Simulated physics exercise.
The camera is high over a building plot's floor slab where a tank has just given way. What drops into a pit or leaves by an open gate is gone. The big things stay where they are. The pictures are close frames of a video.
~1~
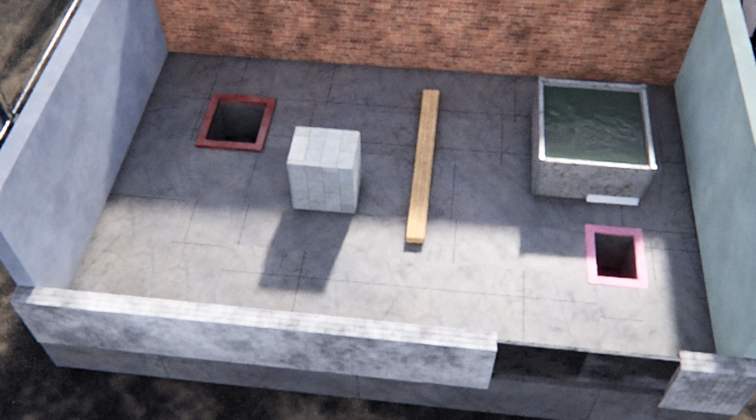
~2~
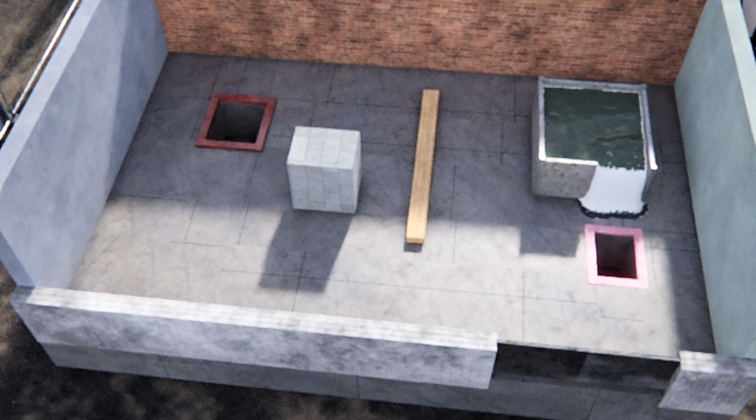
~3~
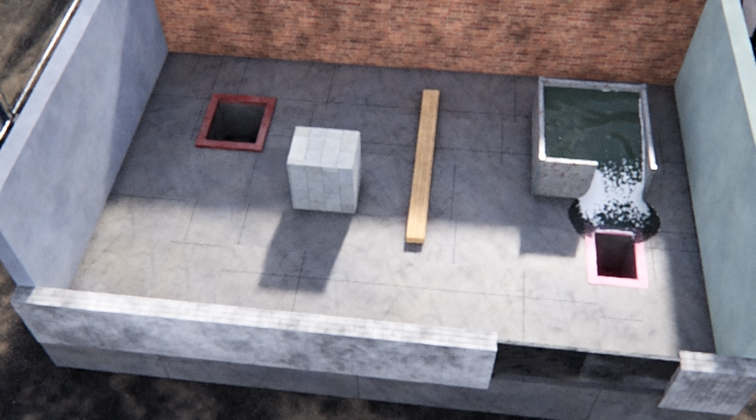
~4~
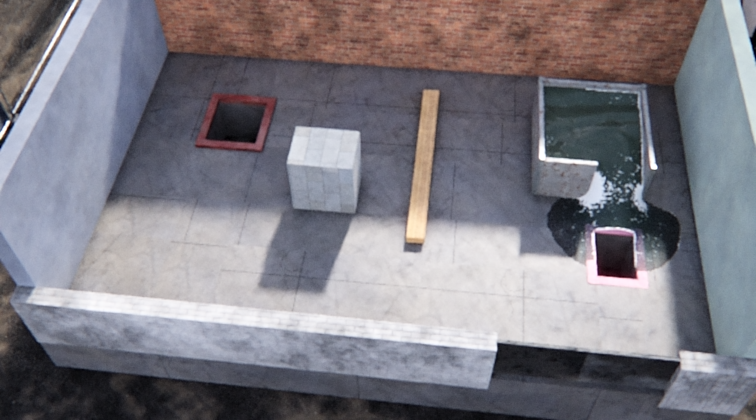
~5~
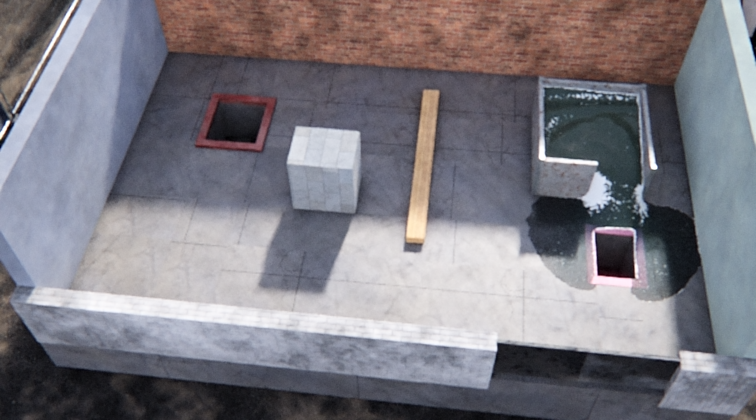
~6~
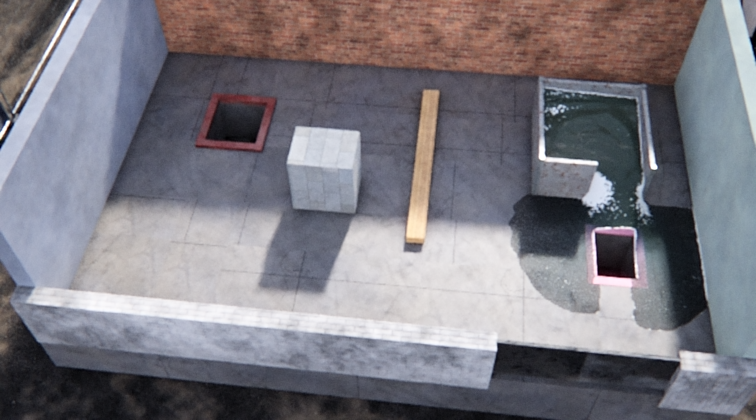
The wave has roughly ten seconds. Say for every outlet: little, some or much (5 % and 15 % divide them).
One by one: The gate takes less than 5 %; the pink pit takes more than 15 %; the red pit takes less than 5 %.
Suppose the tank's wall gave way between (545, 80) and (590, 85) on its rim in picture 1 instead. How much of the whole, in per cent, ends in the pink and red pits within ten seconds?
In per cent: Pink 6, red 4.
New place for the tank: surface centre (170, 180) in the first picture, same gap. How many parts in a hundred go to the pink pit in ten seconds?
Roughly, in per cent: Pink 10.
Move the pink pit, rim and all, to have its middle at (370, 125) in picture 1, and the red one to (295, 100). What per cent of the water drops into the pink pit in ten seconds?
Roughly, in per cent: Pink 0.
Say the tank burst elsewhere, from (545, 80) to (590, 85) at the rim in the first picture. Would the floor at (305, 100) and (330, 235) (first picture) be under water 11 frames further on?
In turn: Wet, dry.
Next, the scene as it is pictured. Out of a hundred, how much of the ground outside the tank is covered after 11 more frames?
I make it 15 per cent.
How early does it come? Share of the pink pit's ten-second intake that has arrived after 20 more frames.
Near 70 in a hundred.
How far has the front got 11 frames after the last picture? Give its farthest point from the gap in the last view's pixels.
I would point to (400, 352).
A moment on, water covers 15 % of the floor; the gate 0 %, the pink pit 16 %, the red pit 0 %.
Next, water covers 15 % of the floor; the gate 0 %, the pink pit 24 %, the red pit 0 %.
Then, water covers 20 % of the floor; the gate 0 %, the pink pit 33 %, the red pit 0 %.
Later, water covers 40 % of the floor; the gate 0 %, the pink pit 42 %, the red pit 0 %.
In the end, water covers 50 % of the floor; the gate 0 %, the pink pit 48 %, the red pit 0 %.
